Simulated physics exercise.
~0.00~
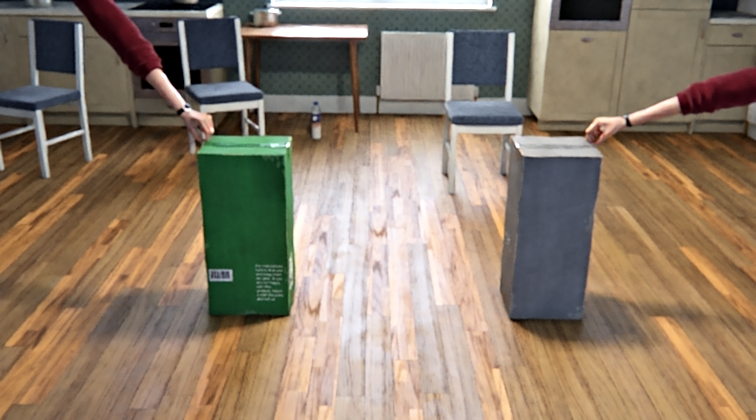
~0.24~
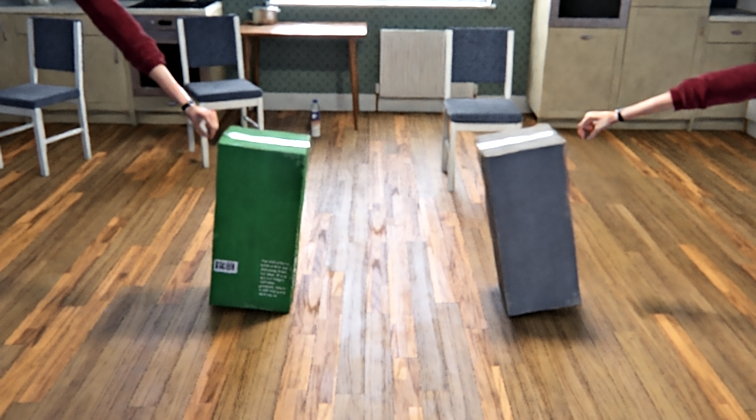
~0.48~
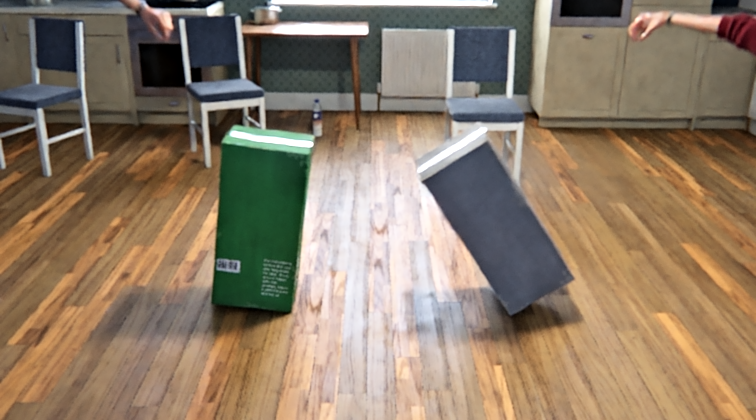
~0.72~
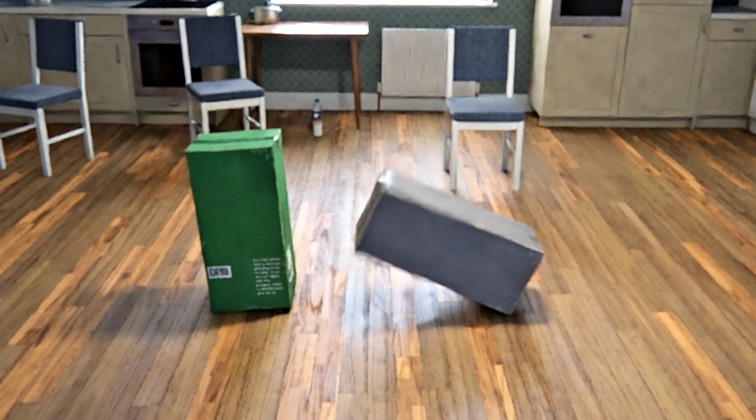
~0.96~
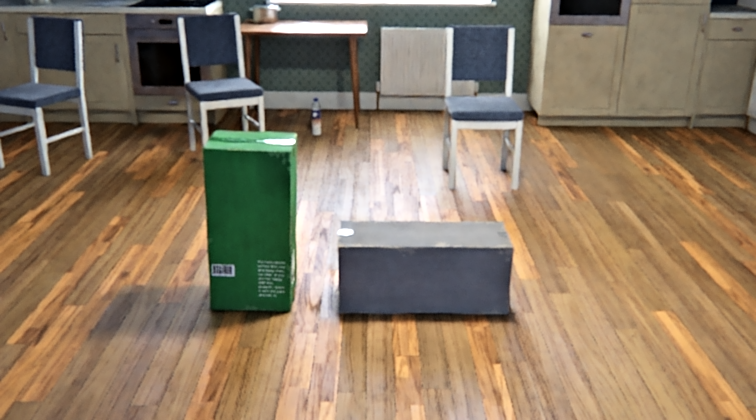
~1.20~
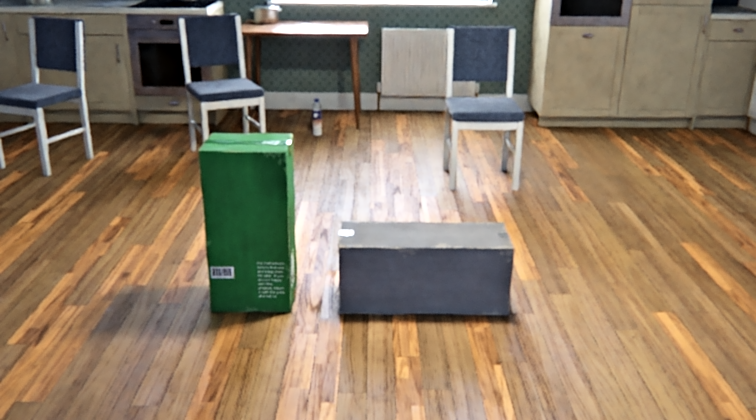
The video shows two hands pushing a tall green parcel and a tall grey box toward each other on a wooden floor, then drawing back. The grey box topples left onto its side, while the green parcel rocks slightly and settles upright.
